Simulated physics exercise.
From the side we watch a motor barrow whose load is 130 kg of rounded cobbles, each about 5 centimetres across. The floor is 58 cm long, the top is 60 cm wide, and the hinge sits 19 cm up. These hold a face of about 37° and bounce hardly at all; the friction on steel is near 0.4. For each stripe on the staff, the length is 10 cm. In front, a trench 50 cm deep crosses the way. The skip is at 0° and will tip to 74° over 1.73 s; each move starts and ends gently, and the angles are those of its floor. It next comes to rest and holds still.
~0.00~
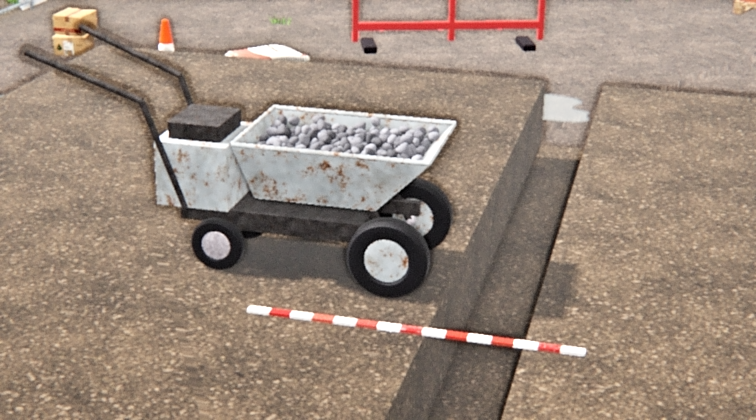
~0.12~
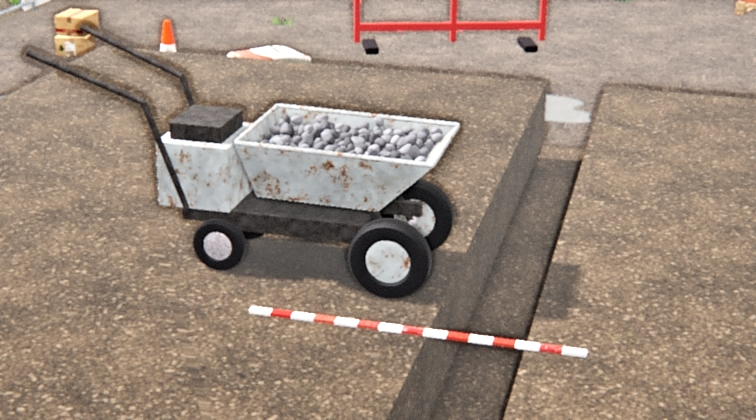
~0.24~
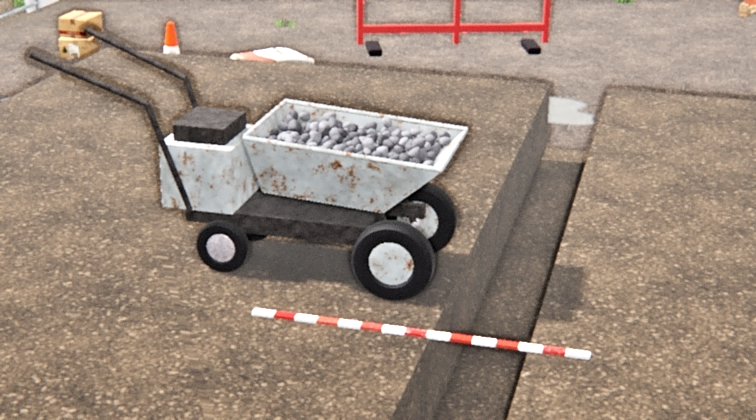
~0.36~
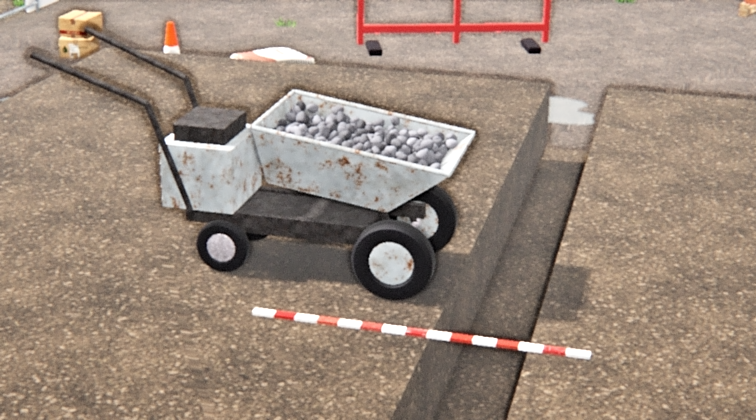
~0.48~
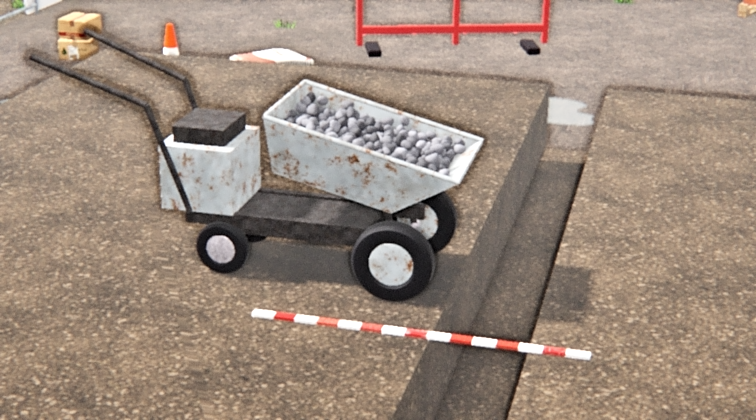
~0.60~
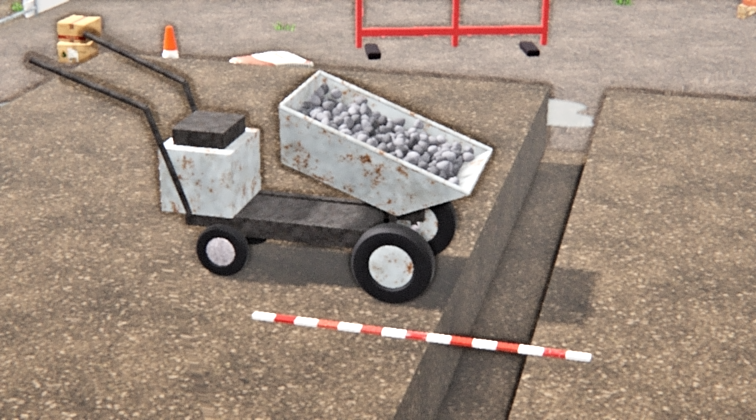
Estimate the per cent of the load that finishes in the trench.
Roughly 50 percent.
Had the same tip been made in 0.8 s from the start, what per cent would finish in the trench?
Probably about 35 in a hundred.
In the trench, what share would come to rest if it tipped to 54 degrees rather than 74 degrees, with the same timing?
Near 45 per cent then.
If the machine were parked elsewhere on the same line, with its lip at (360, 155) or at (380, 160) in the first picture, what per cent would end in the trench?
I'd expect close to 100 per cent at the first and 100 per cent at the second.
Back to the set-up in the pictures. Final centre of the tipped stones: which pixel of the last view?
At about pixel (537, 356) in the last view.
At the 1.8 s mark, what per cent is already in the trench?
Roughly 30% by that time.
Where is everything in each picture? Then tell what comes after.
The skip is at 0°, its lip at (429, 164); the top of the load is at (362, 130), in the first frame.
The skip is at 1°, its lip at (433, 166); the top of the load is at (341, 130); the stones move at 0.1 m/s on average, in the second frame.
Lip at (441, 171), floor tilted 4°, highest stones at (330, 124); the stones move at 0.3 m/s on average, in the third frame.
The skip is at 8°, its lip at (450, 175); the top of the load is at (312, 114); the stones move at 0.4 m/s on average, in the fourth frame.
Lip at (459, 183), floor tilted 14°, highest stones at (315, 105); the stones move at 0.5 m/s on average, in the fifth frame.
Lip at (469, 194), floor tilted 21°, highest stones at (323, 100); the stones move at 0.5 m/s on average, in the sixth frame.
After 1.3 s the floor is at 63°; 96 % in the skip, 4 % in the trench; the foremost stones are at (538, 256).
After 1.8 s the floor is at 74°; 26 % in the skip, 29 % in the trench, 45 % past the trench; the foremost stones are at (675, 291).
After 2.2 s the floor is at 74°; 4 % in the skip, 44 % in the trench, 51 % past the trench; the foremost stones are at (746, 303).
After 4.1 s the floor is at 74°; 0 % in the skip, 50 % in the trench, 50 % past the trench; the foremost stones are past the picture's edge.
